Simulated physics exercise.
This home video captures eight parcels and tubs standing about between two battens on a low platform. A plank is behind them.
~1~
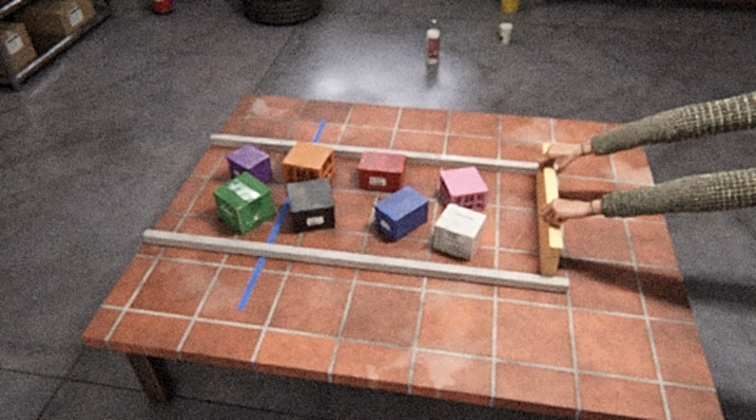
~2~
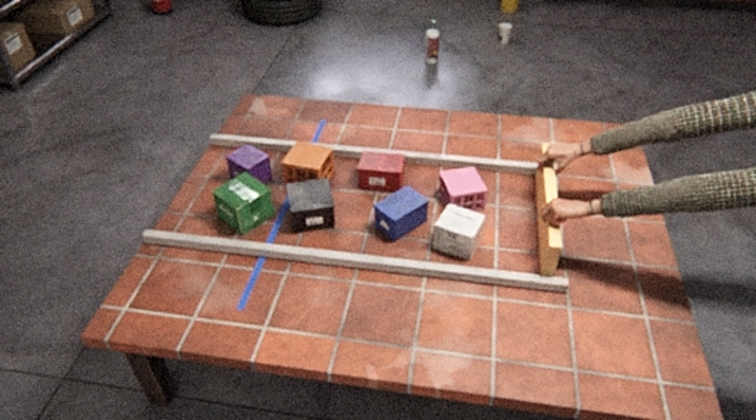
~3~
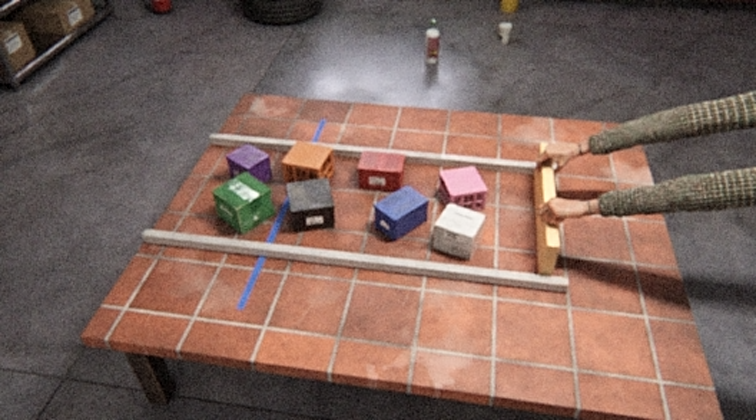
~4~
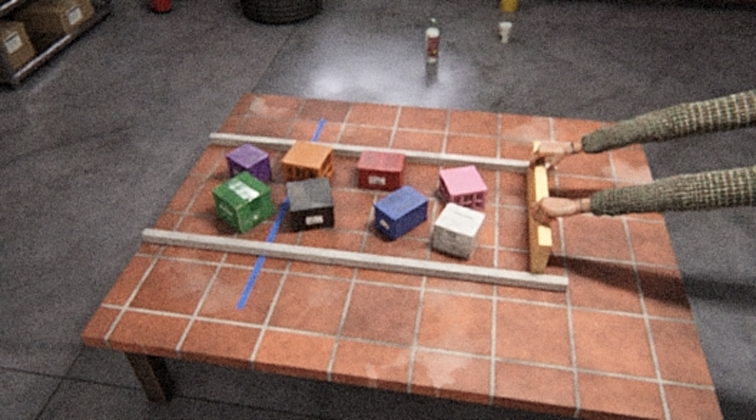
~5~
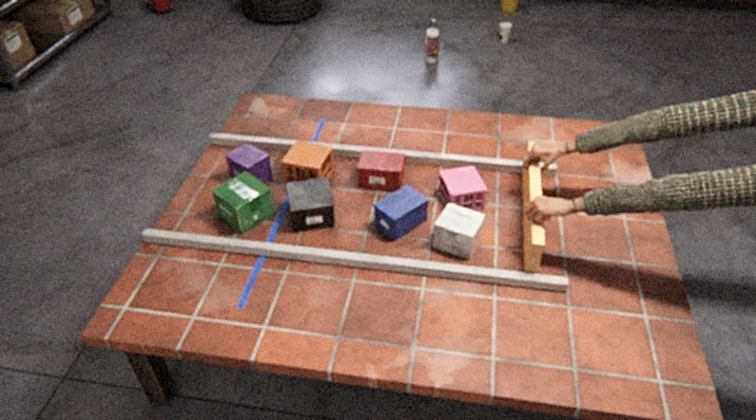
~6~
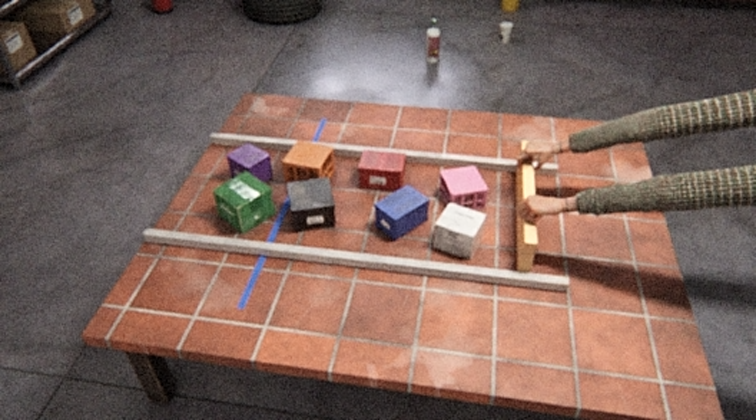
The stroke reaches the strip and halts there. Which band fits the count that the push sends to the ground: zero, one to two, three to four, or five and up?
Only a pair or a lone one falls.
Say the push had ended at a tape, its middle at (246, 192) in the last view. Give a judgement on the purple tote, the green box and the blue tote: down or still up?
Looking at each: The purple tote goes off, the green box goes off, the blue tote remains on top.
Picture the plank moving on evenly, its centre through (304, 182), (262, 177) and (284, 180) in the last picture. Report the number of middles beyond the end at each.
Per position: 1 / 3 / 1.
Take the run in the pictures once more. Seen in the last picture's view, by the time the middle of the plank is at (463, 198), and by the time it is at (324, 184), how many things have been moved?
At the first place 2, at the second 8.
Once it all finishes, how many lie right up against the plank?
The figure is 3.
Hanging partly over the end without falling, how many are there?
I get 2.
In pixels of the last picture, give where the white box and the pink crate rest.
You'll find the white box at roughly (254, 220) and the pink crate at roughly (281, 167).
Soon after, none off yet; purple tote at rest near (250, 167); green box at rest near (245, 202); orange crate at rest near (309, 166).
Then, none off yet; purple tote moved a little near (232, 167); green box moved a little near (221, 203); orange crate moved about its own width near (274, 162).
At rest, the number that fall off is one or two; fallen, purple tote.
